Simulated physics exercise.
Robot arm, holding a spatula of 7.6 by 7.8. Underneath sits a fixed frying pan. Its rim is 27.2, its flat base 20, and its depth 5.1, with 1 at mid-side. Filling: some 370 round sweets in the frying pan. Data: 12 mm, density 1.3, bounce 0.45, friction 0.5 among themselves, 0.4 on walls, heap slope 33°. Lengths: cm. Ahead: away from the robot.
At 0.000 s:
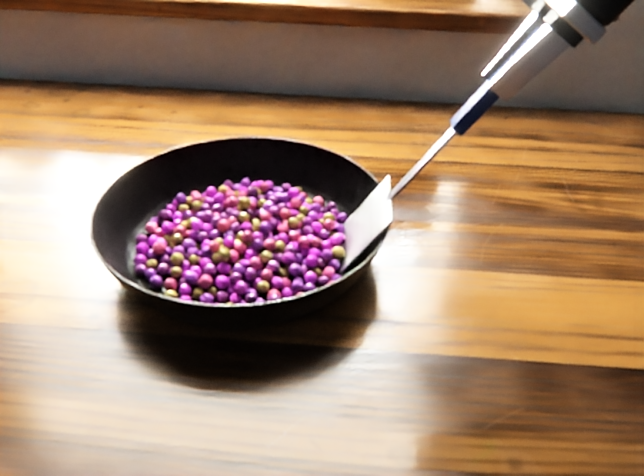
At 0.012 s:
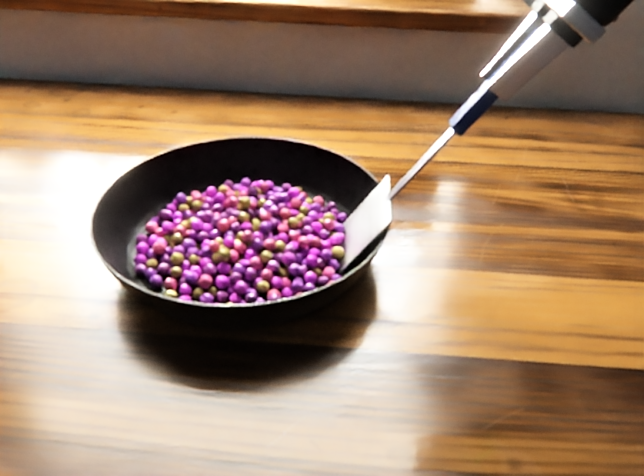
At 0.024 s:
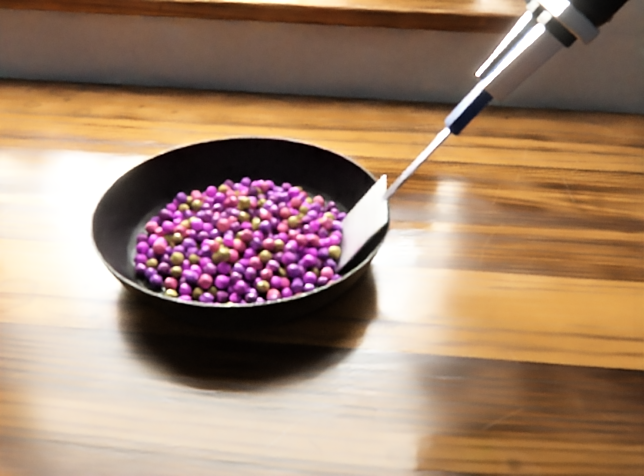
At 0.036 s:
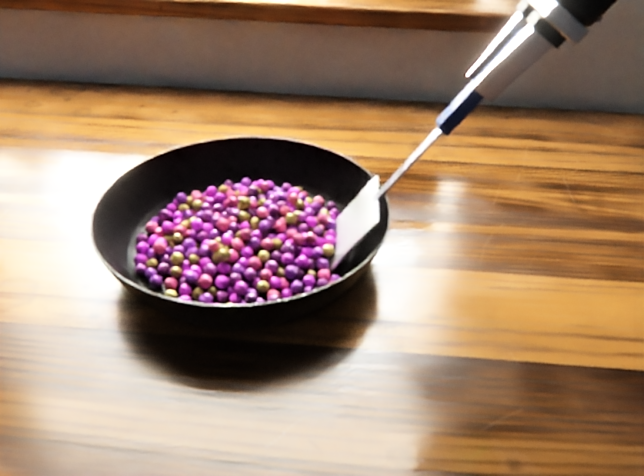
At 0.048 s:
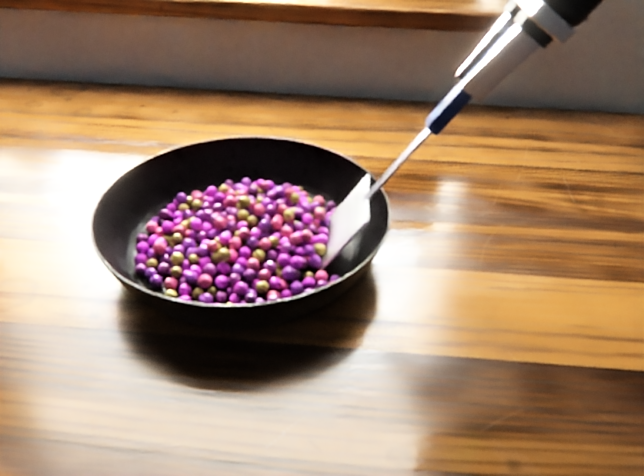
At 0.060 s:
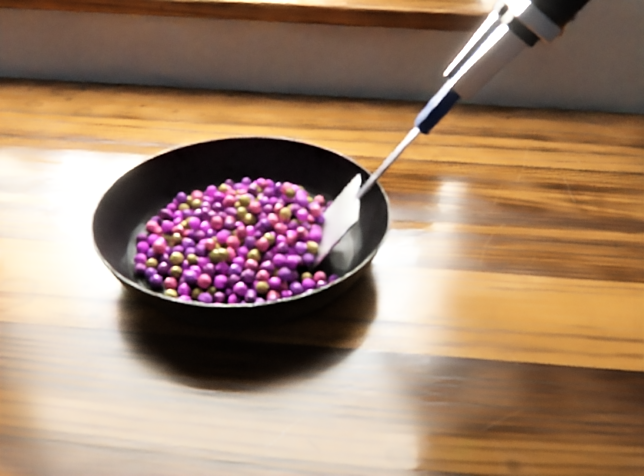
The clip opens on a dark frying pan of small round purple, pink and greenish sweets on a wooden surface, a robot arm's spatula resting at its right side. The spatula then slides a short way left into the pan, nudging the nearest sweets slightly while the rest barely move.
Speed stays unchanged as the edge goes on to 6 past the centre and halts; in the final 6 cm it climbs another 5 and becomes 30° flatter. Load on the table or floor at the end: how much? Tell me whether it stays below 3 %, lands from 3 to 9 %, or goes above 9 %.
It stays below 3 %.
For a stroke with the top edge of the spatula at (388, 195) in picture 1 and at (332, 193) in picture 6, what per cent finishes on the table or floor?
It comes to something like 15 %, give or take.
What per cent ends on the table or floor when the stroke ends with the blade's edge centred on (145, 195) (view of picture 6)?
Something close to 10 in a hundred.
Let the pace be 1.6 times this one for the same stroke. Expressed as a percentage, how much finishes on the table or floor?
Roughly 10 per cent.
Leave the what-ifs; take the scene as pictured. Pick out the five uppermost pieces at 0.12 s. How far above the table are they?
Height: Some 4 cm.
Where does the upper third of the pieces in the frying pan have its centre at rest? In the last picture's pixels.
Around (165, 223).
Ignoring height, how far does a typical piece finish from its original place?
Some 3 centimetres.
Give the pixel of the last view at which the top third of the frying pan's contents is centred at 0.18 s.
I'd put it somewhere near (211, 222).
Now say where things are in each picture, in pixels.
In the first frame, spatula top edge at (391, 197), sloping 57°; upper third of the load around (247, 228), from x 140 to 345, top at y 185; 369 in the frying pan.
In the second frame, spatula top edge at (390, 197), sloping 57°; upper third of the load around (248, 228), from x 140 to 345, top at y 185.
In the third frame, spatula top edge at (386, 197), sloping 57°; upper third of the load around (250, 228), from x 140 to 345, top at y 185.
In the fourth frame, spatula top edge at (378, 197), sloping 57°; upper third of the load around (254, 228), from x 140 to 345, top at y 185.
In the fifth frame, spatula top edge at (368, 197), sloping 57°; upper third of the load around (254, 227), from x 140 to 345, top at y 185.
In the sixth frame, spatula top edge at (358, 196), sloping 57°; upper third of the load around (251, 227), from x 140 to 340, top at y 185; 369 in the frying pan.
After 0.12 s, sloping 57°, highest piece 5 above the table; 369 in the frying pan.
After 0.18 s, sloping 46°, highest piece 5 above the table; 369 in the frying pan.
After 0.41 s, sloping 27°, highest piece 5 above the table; 365 in the frying pan, 2 on the table or floor, 2 on the blade or in flight.
After 1.46 s, sloping 27°, highest piece 4 above the table; 365 in the frying pan, 4 on the table or floor.
At rest, 365 in the frying pan, 4 on the table or floor. That is 1 % on the table or floor.
